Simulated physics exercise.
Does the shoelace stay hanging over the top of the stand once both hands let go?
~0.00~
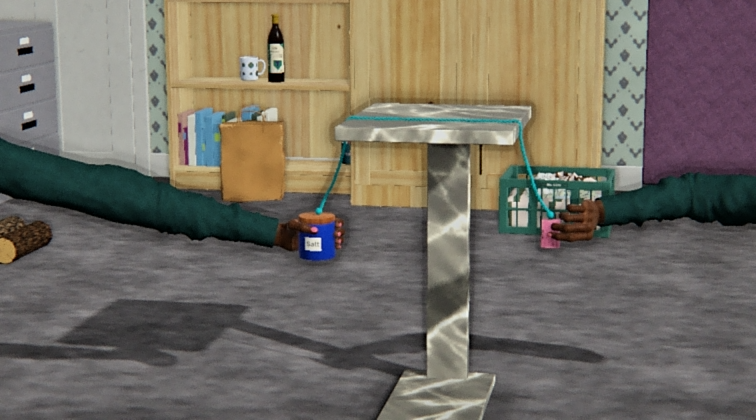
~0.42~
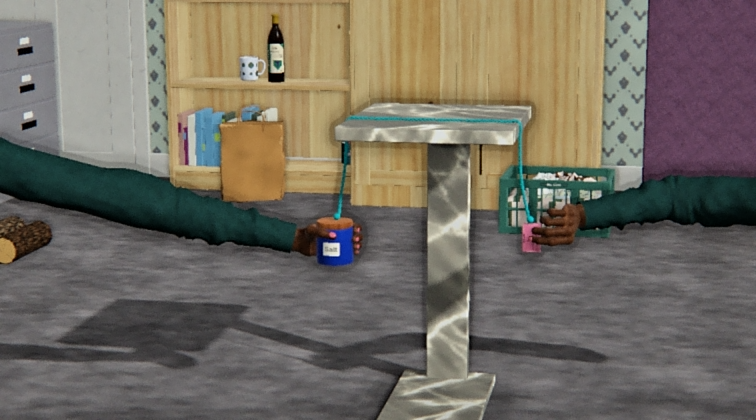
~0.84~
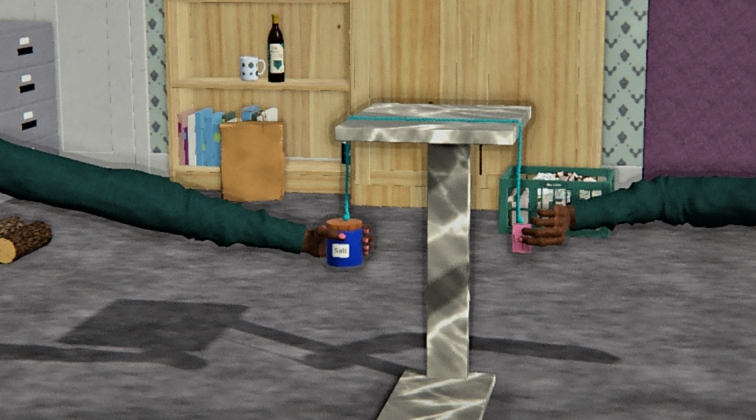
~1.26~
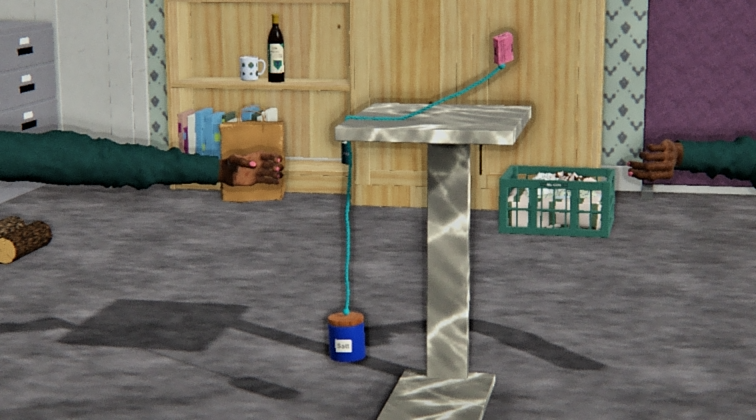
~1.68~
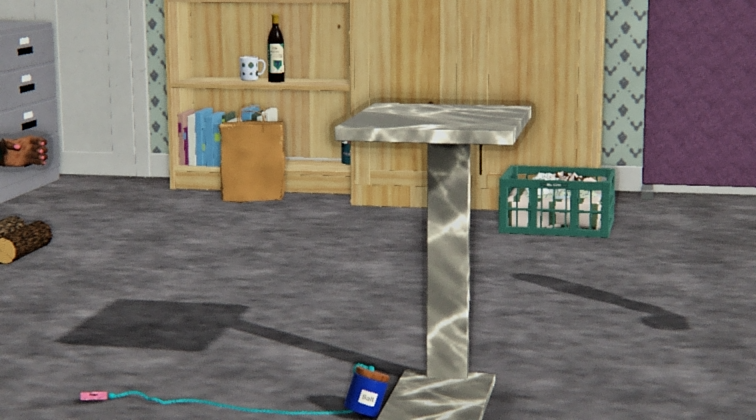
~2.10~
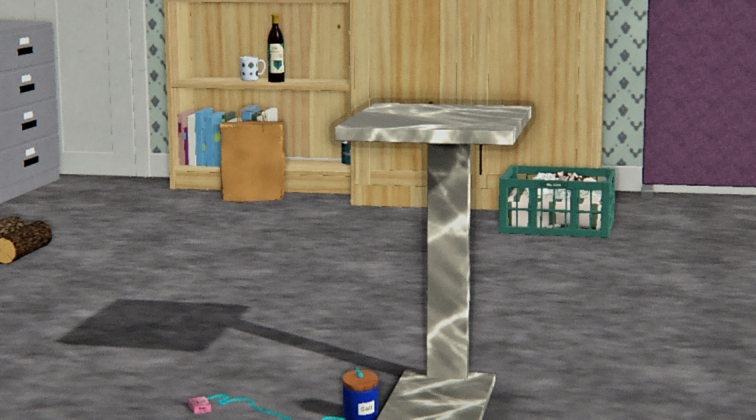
No, it runs off to the left as the blue jar drops, and it ends up on the floor with the jar and the pink matchbox.
